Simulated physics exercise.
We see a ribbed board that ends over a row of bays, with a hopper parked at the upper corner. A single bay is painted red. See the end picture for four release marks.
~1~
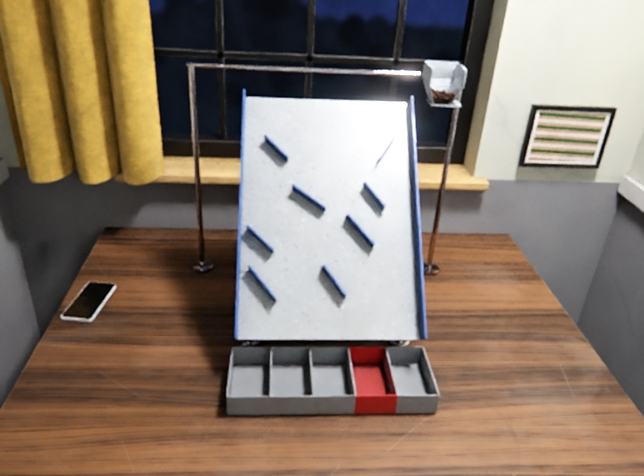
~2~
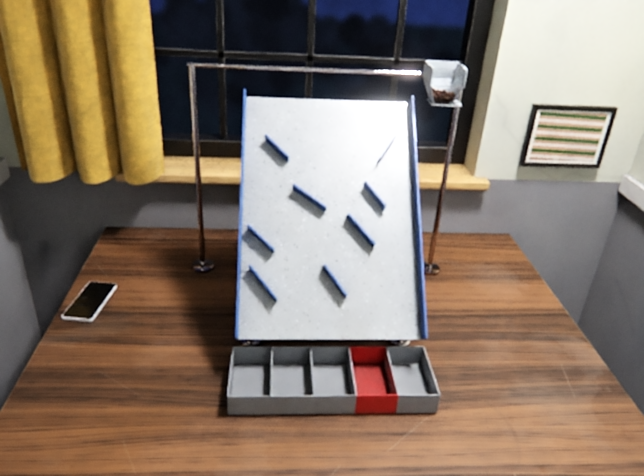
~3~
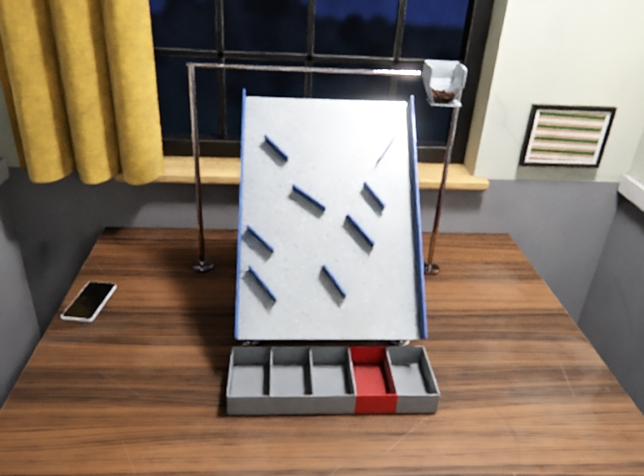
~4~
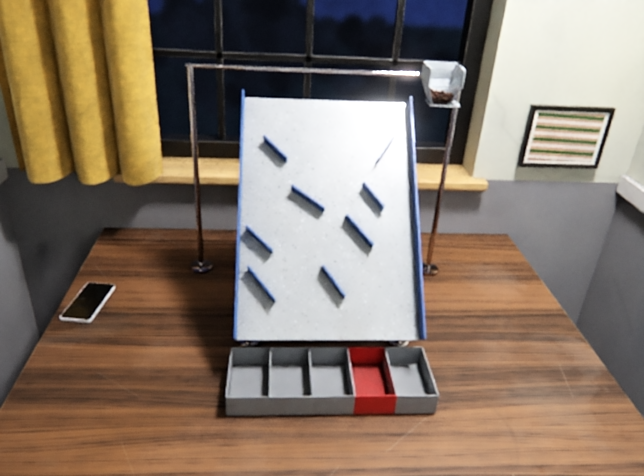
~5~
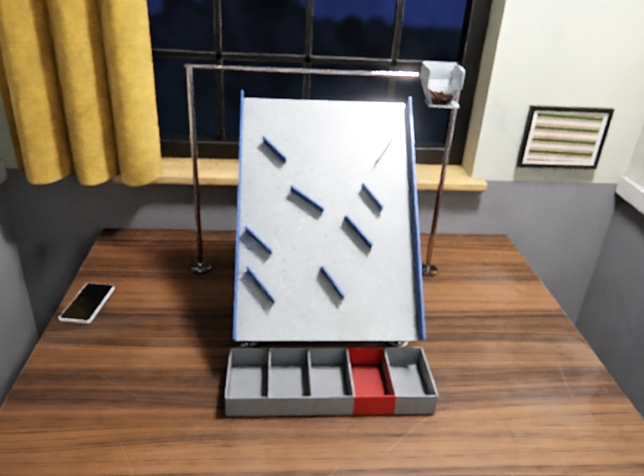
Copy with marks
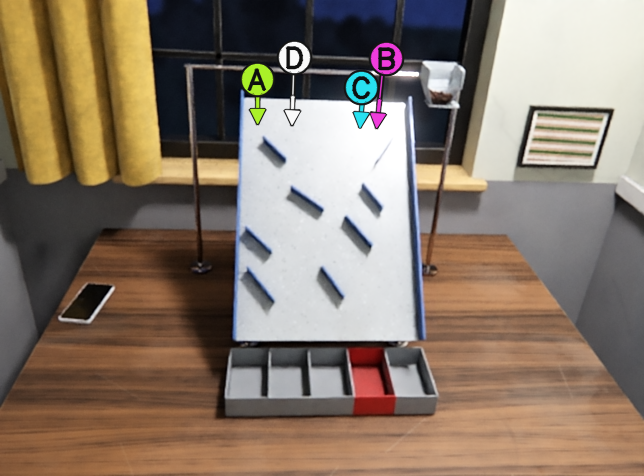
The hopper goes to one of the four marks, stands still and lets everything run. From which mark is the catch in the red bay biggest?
Choose D.
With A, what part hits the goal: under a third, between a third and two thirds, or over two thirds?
It is under a third.
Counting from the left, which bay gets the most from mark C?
The fifth from the left.
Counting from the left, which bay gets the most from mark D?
The fourth.
On the marked copy, mark A meets the board at (257, 118); mark B meets the board at (377, 122); mark C meets the board at (360, 122); mark D meets the board at (292, 119).
If A is chosen, about a tenth in the red bay, the larger part in other bays, about a tenth outside the box.
If B is chosen, about a tenth in the red bay, the larger part in other bays, just a few outside the box.
If C is chosen, roughly a quarter in the red bay, the larger part in other bays.
If D is chosen, the larger part in the red bay, roughly a quarter in other bays.
